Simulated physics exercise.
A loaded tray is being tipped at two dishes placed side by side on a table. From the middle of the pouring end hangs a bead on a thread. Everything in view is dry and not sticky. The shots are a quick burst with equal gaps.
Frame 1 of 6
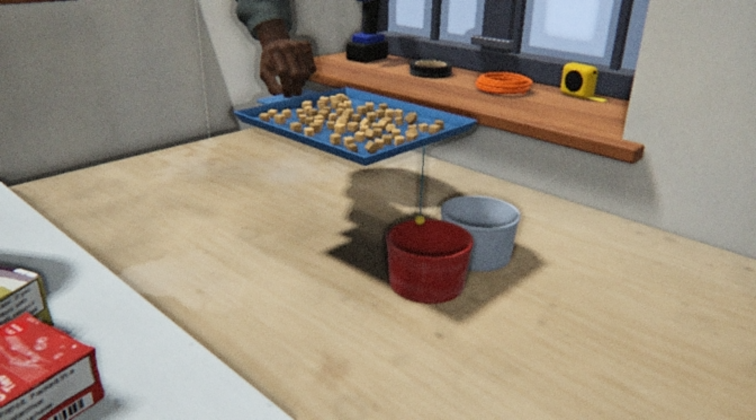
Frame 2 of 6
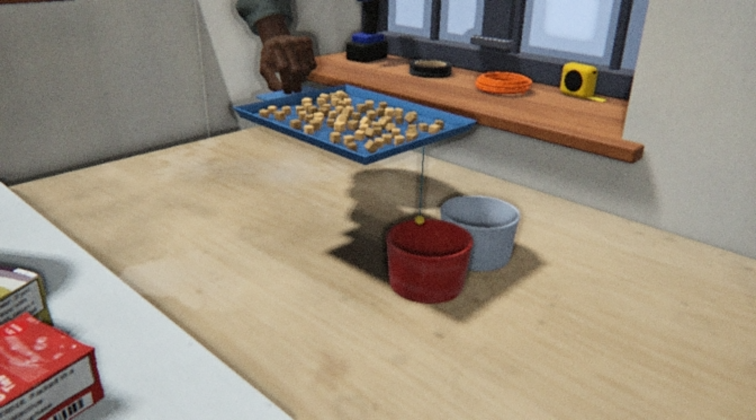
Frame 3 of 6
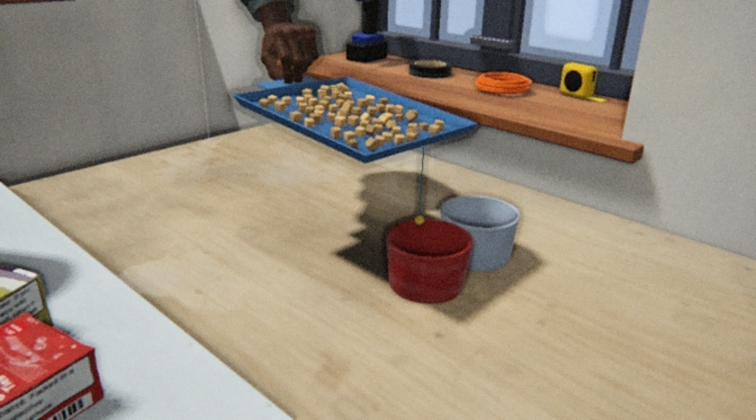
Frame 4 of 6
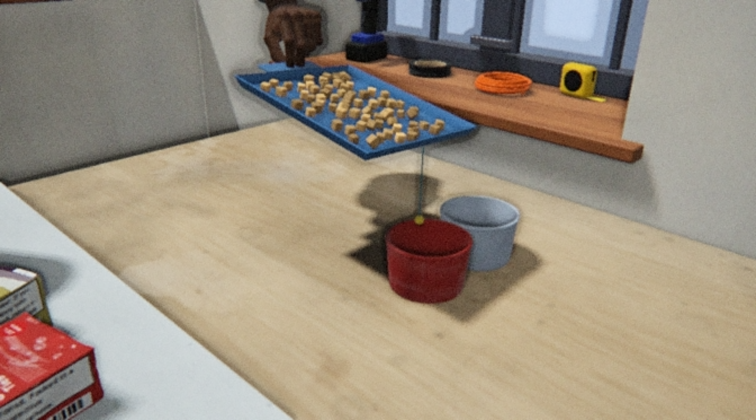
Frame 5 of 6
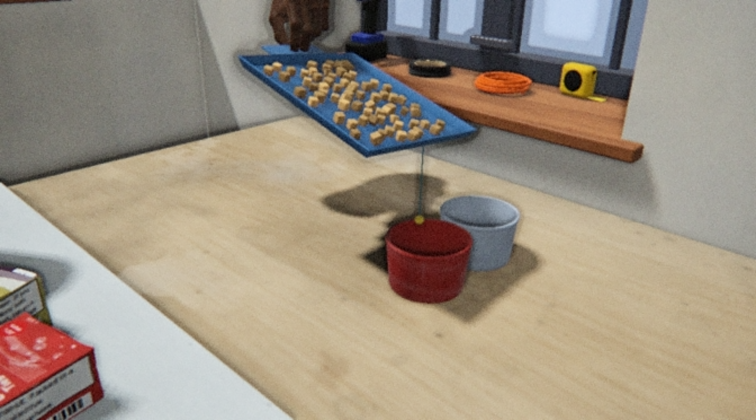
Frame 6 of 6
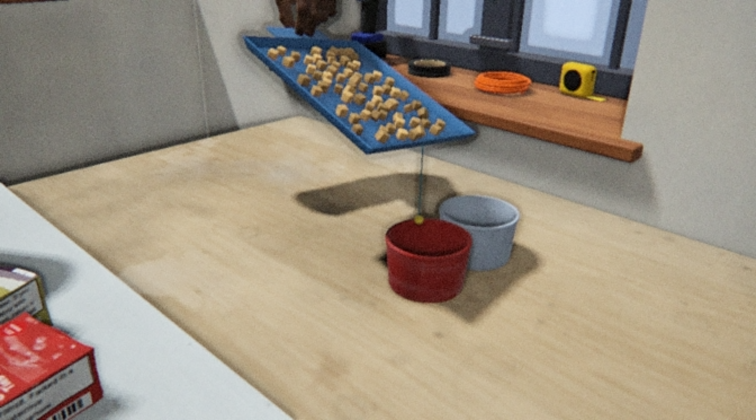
A hand raising the far end of a blue tray of small wooden cubes, tilting it above red and grey dishes.
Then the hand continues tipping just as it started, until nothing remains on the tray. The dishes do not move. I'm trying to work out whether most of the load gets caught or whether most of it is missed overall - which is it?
Honestly, the catch comes out above half of the load.
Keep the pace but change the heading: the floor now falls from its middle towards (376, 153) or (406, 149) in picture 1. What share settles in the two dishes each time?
So it's 0 percent with the first slope and 30 percent with the other.
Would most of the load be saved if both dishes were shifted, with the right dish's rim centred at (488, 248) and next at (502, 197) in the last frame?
Try 1: A minority of it. Try 2: A majority of it.
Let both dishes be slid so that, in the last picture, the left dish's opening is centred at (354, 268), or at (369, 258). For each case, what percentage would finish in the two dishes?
Roughly 10% first, roughly 20% second.
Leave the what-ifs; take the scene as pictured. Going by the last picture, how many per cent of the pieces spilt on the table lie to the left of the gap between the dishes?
About 0 %.
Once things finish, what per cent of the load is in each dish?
Left dish 20 per cent; right dish 60 per cent.
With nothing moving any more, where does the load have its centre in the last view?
Around (475, 253).
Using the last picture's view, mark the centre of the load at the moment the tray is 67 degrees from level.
I'd put it at about (447, 128).
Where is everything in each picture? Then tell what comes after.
The first picture shows corners of the pouring end (366, 154) and (470, 120), level; middle of the load (344, 121), small wooden cubes; left dish (462, 271); right dish (511, 242); bead on its thread (420, 220).
The second picture shows corners of the pouring end (366, 154) and (469, 121), level; middle of the load (344, 119).
The third picture shows corners of the pouring end (366, 152) and (470, 123), tipped barely, lowest at the right corner; middle of the load (344, 114).
The fourth picture shows corners of the pouring end (367, 149) and (470, 125), tipped a little, lowest at the right corner; middle of the load (346, 105).
The fifth picture shows corners of the pouring end (369, 147) and (470, 128), tipped clearly, lowest at the right corner; middle of the load (348, 96).
The sixth picture shows corners of the pouring end (371, 144) and (469, 130), tipped clearly, lowest at the right corner; middle of the load (351, 88), about a tenth on the move; left dish (461, 271); right dish (509, 241).
Just after the last frame, tray tipped steeply; the larger part on the tray; about a tenth in the air.
A moment on, tray tipped past a quarter turn; roughly a quarter in the left dish; roughly two thirds in the right dish; roughly a quarter outside both.
Further on, tray tipped past a quarter turn; roughly a quarter in the left dish; roughly two thirds in the right dish; roughly a quarter outside both.
When it is over, tray tipped past a quarter turn; roughly a quarter in the left dish; roughly two thirds in the right dish; roughly a quarter outside both.
